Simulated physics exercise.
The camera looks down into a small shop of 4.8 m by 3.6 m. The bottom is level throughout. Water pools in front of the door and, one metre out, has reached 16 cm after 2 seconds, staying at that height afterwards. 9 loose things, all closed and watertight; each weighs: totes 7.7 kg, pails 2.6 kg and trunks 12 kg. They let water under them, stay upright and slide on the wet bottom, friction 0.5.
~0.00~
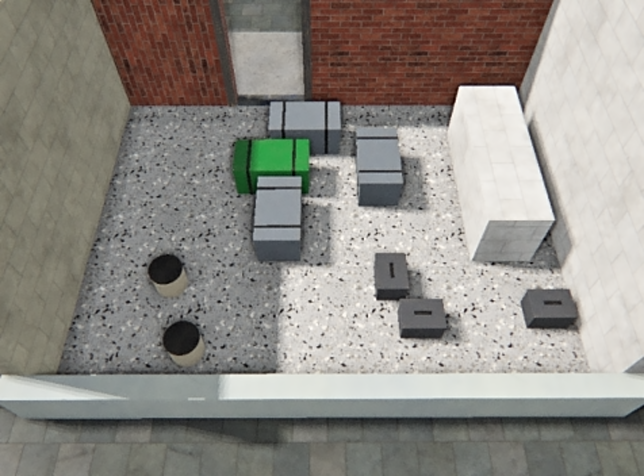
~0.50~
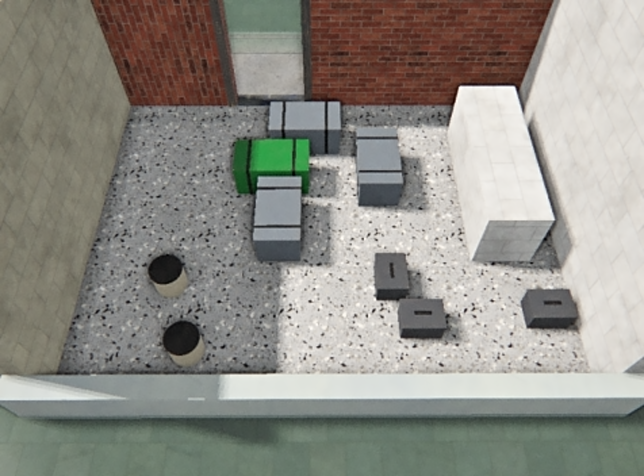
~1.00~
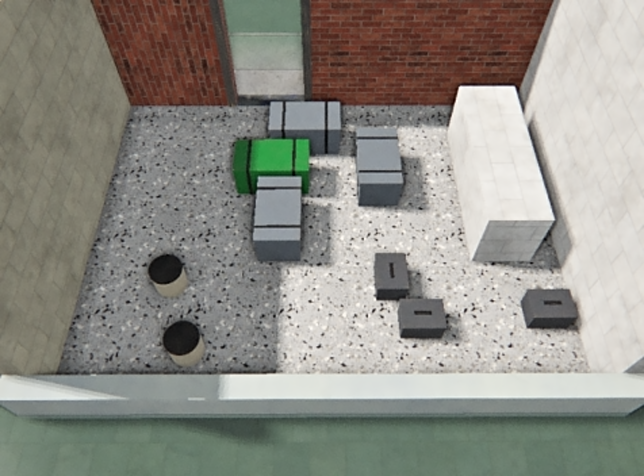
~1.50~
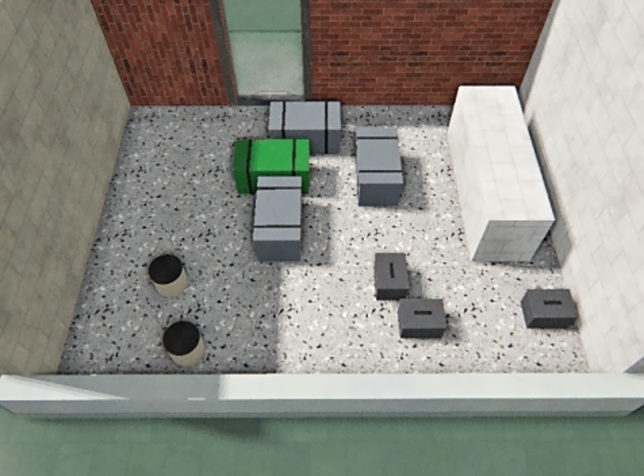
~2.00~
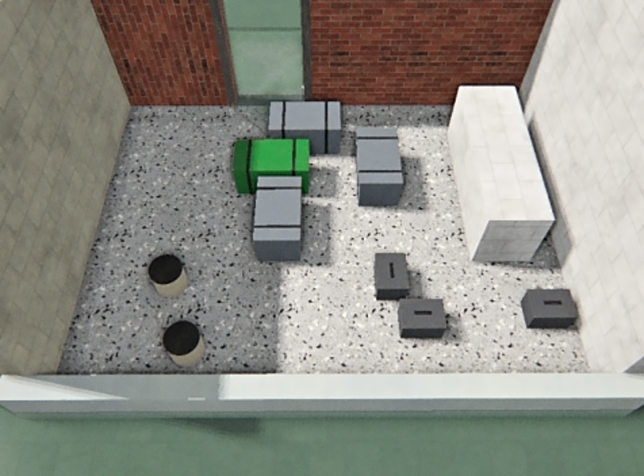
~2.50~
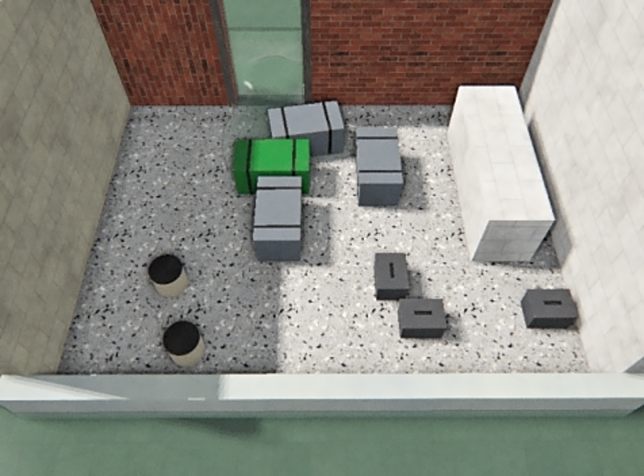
Greenish water spreading outside a small brick-and-tile room, then seeping in at the doorway as one grey trunk turns slightly.
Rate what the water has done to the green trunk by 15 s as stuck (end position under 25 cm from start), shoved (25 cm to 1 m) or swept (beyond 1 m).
The green trunk is swept.
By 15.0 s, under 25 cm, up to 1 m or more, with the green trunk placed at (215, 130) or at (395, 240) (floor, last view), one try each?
At the first spot it winds up well off, and at the second it edges a bit.
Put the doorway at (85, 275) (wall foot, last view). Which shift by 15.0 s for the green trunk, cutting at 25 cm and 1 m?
By then the green trunk has been carried a long way.
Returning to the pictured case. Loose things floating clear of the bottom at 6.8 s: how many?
My tally comes to 1.
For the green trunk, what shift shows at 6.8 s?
Roughly 40 centimetres by that point.
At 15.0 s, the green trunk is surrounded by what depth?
Depth: About 9 cm.
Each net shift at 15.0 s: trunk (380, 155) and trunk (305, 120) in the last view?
They've ended up 80 cm and 140 cm away, in that order.
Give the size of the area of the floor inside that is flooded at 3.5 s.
Near 5.0 m2 in all.
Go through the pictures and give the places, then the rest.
The green trunk at (272, 155) rests on the ground; 0.0 m2 under water; 0 of 9 have shifted, in the first frame.
The green trunk at (272, 155) rests on the ground; water covers 0.0 m2; 0 of 9 have shifted, in the second frame.
The green trunk at (272, 155), on the bottom; 0.0 m2 under water; 0 of 9 have shifted, in the third frame.
The green trunk at (272, 155), on the bottom; water covers 0.0 m2; 0 of 9 have shifted, in the fourth frame.
The green trunk at (272, 155) rests on the ground; 0.2 m2 under water; 0 of 9 have shifted, in the fifth frame.
The green trunk at (272, 155), on the bottom; water covers 0.8 m2; 1 of 9 have shifted, in the sixth frame.
After 3.5 s the green trunk is near (271, 161), 0.1 m from its start, aground; 1 afloat.
After 6.8 s the green trunk is near (271, 183), 0.4 m from its start, aground; 1 afloat.
After 11.0 s the green trunk is near (212, 259), 1.4 m from its start, afloat; 5 afloat.
After 15.0 s the green trunk is near (114, 297), 2.2 m from its start, afloat; 9 afloat.
